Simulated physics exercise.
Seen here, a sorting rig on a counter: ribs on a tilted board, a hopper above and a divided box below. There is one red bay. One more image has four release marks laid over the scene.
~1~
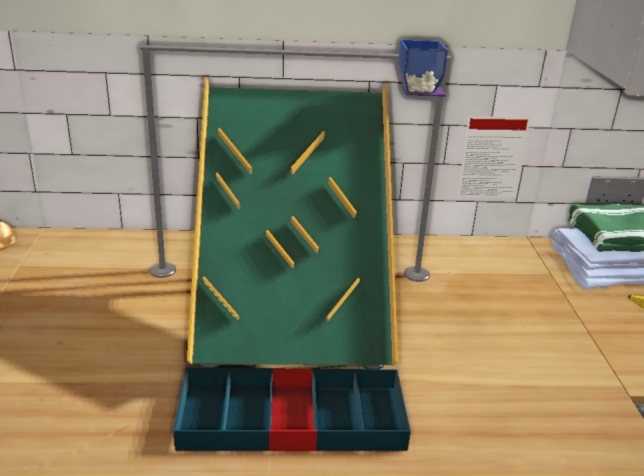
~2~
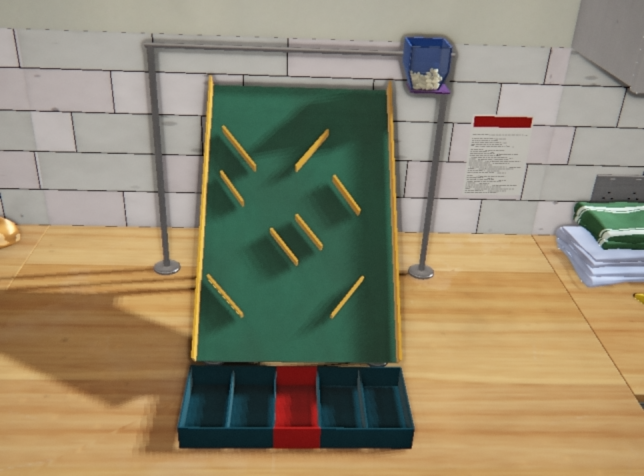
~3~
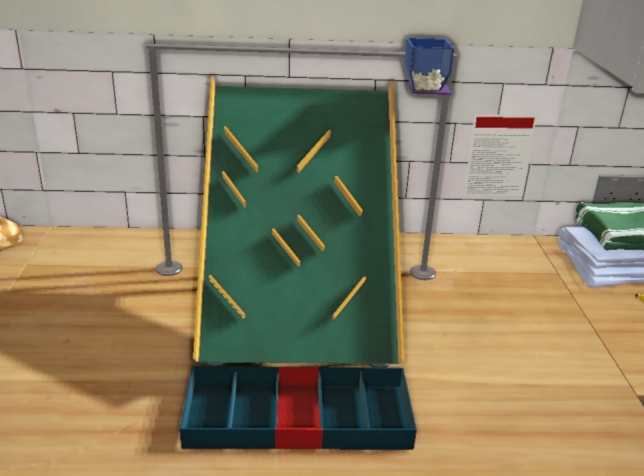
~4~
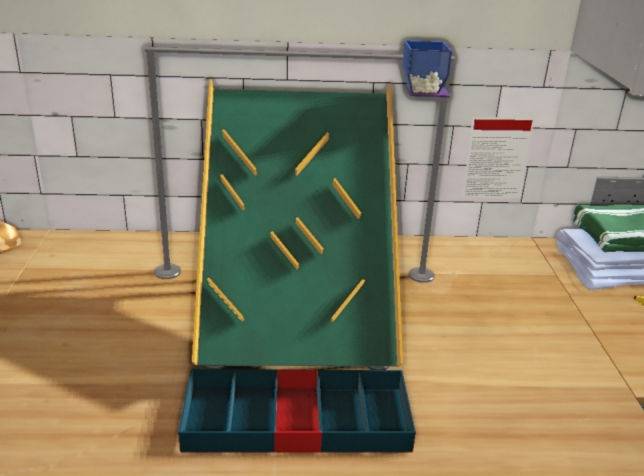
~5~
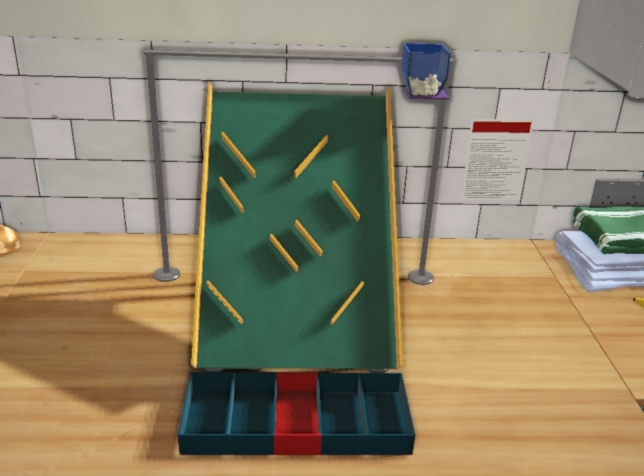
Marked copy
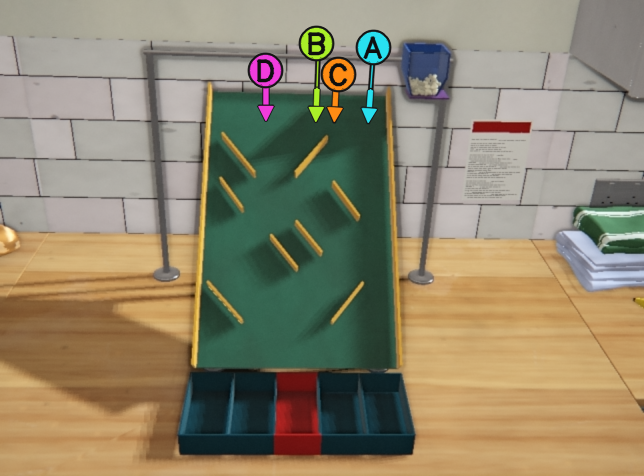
On a wooden counter against a white tiled wall, a tilted green board with slanted yellow ribs stands above a divided box with one red bay, a blue hopper of white beans at upper right. The view shifts slightly sideways, then up and down, while the rig itself stays still.
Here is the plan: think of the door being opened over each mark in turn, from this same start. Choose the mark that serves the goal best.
It is D.
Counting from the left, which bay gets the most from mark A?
The fifth.
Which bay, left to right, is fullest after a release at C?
It is the fifth one.
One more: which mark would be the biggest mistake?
Mark A.
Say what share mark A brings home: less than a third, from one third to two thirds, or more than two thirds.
It is less than a third.
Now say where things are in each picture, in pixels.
Hopper at (420, 85), white beans, door shut, in the first picture.
Ribs (223, 126) to (255, 166), (296, 166) to (328, 130), (221, 171) to (243, 201), in the second picture.
Ribs (336, 176) to (362, 211), (273, 229) to (299, 262), (298, 215) to (324, 247), in the third picture.
Ribs (208, 279) to (242, 318), (333, 319) to (364, 280), in the fourth picture.
Red bay at (298, 443), number 3 of 5 from the left, in the fifth picture.
On the marked copy, mark A meets the board at (368, 117); mark B meets the board at (315, 116); mark C meets the board at (334, 116); mark D meets the board at (265, 115).
For mark A, a stray few in the red bay, nearly all in other bays.
For mark B, about a quarter in the red bay, about two thirds in other bays, a stray few held on the board.
For mark C, about a quarter in the red bay, most in other bays.
For mark D, about half in the red bay, about half in other bays.
